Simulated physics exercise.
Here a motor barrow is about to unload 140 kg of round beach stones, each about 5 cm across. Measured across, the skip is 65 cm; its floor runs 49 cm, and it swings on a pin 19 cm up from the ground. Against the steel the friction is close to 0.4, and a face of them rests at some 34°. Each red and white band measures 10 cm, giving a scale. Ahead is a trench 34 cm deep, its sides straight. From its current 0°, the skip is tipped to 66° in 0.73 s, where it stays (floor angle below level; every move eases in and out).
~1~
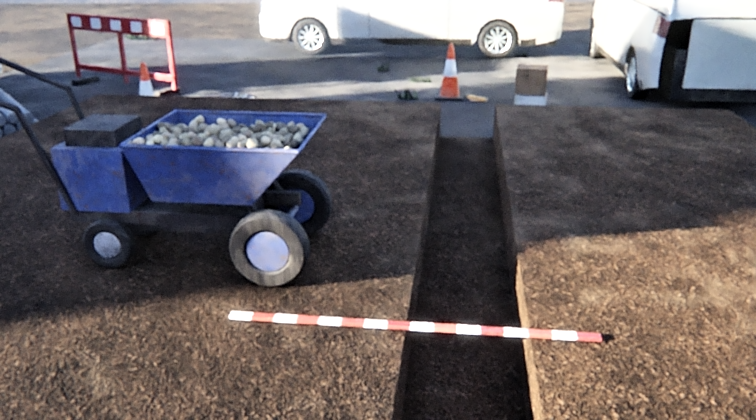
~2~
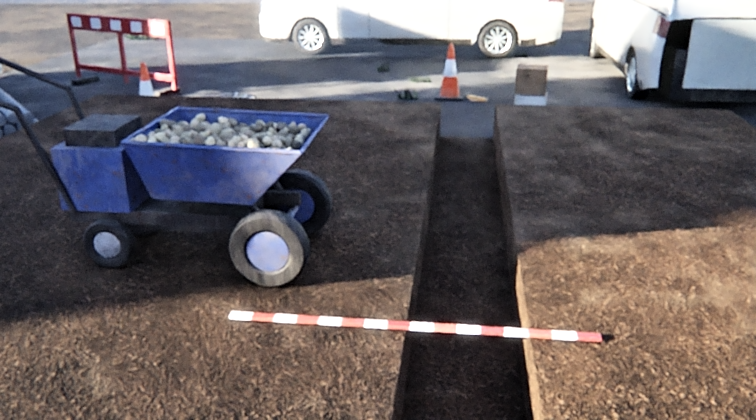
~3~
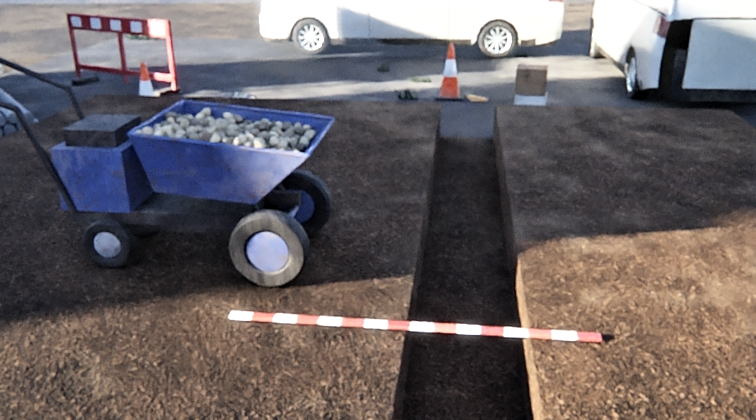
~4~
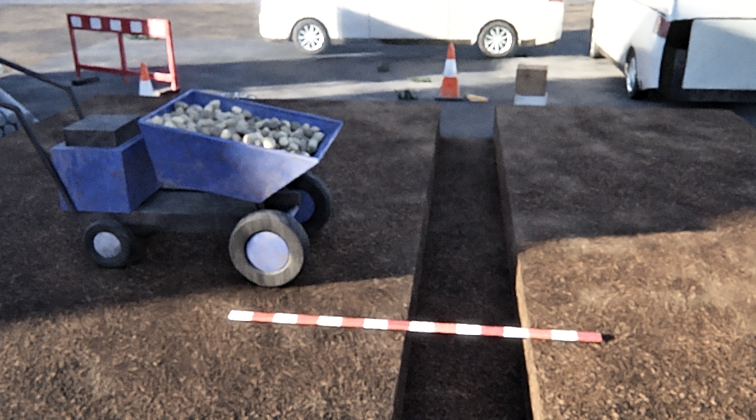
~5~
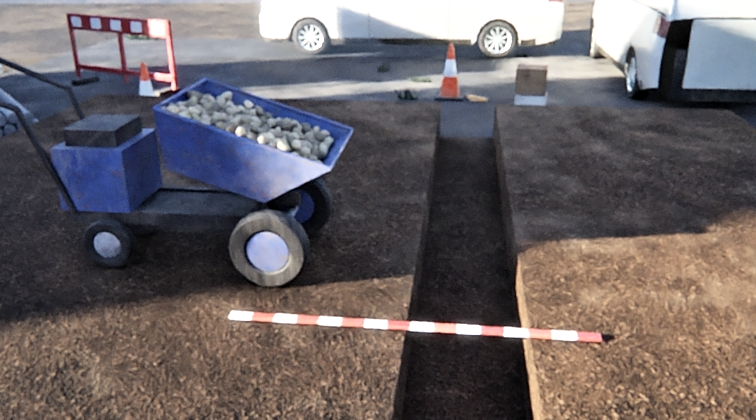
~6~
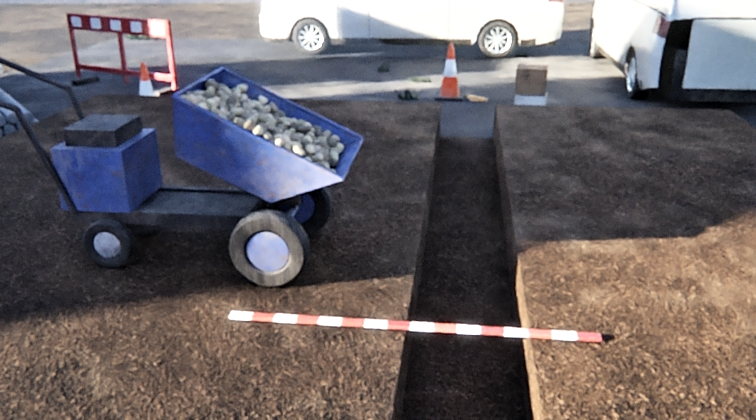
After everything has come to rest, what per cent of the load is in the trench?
I would say 97 percent.
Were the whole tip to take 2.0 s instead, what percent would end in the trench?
Then about 95 per cent.
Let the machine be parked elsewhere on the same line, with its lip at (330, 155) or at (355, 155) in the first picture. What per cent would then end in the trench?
From the first spot near 100, from the second near 85 per cent.
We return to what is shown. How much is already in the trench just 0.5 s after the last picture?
Something like 20 in a hundred.
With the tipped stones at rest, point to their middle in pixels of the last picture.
Roughly (468, 313), I'd say.
Then, 0.2 s after the last picture the floor is at 56°, 100 % in the skip; the foremost stones are at (374, 200).
Then, 0.5 s after the last picture the floor is at 66°, 69 % in the skip, 9 % short of the trench, 22 % in the trench; the foremost stones are at (456, 280).
Then, 0.9 s after the last picture the floor is at 66°, 21 % in the skip, 7 % short of the trench, 72 % in the trench; the foremost stones are at (517, 308).
Then, 2.8 s after the last picture the floor is at 66°, 0 % in the skip, 3 % short of the trench, 97 % in the trench; the foremost stones are at (522, 315).
